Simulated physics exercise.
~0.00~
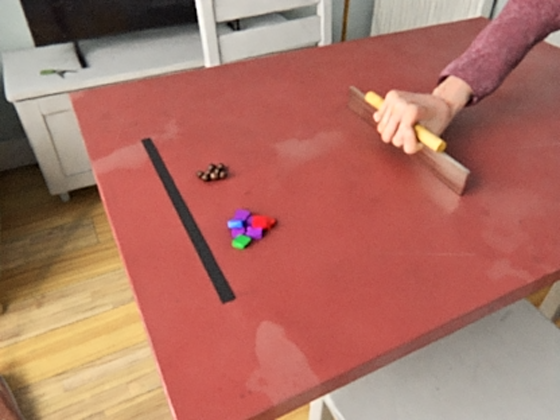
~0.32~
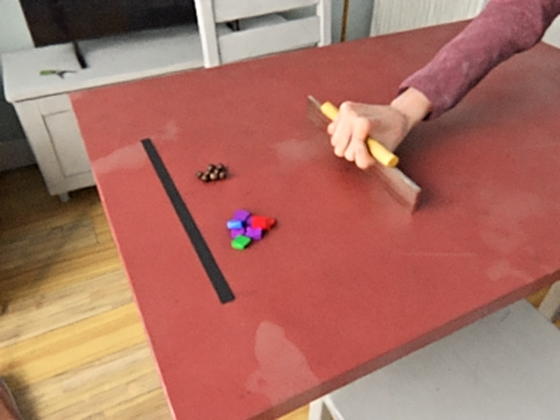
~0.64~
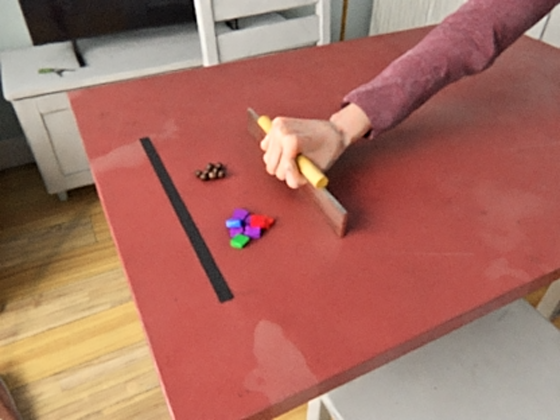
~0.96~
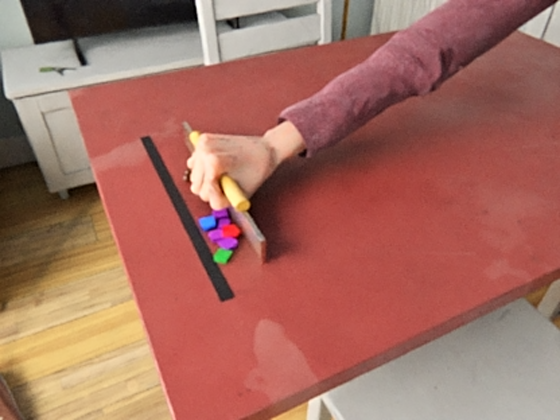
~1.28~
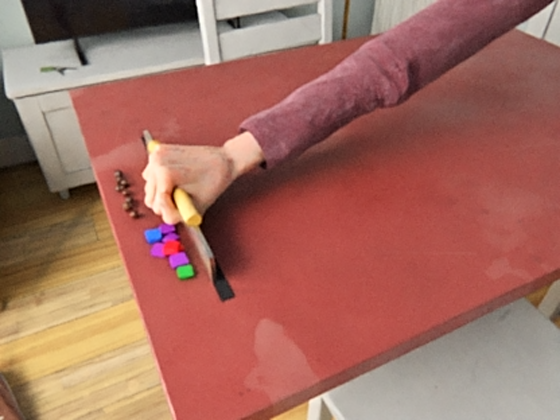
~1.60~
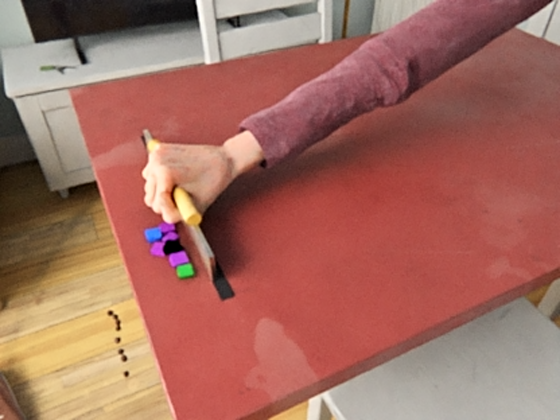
A hand pushed a yellow-handled scraper left across a red table, sweeping small dark brown pieces and a colorful cluster past a black tape strip, where it stopped; the brown ones dropped to the wooden floor while the colorful ones stayed on the table.
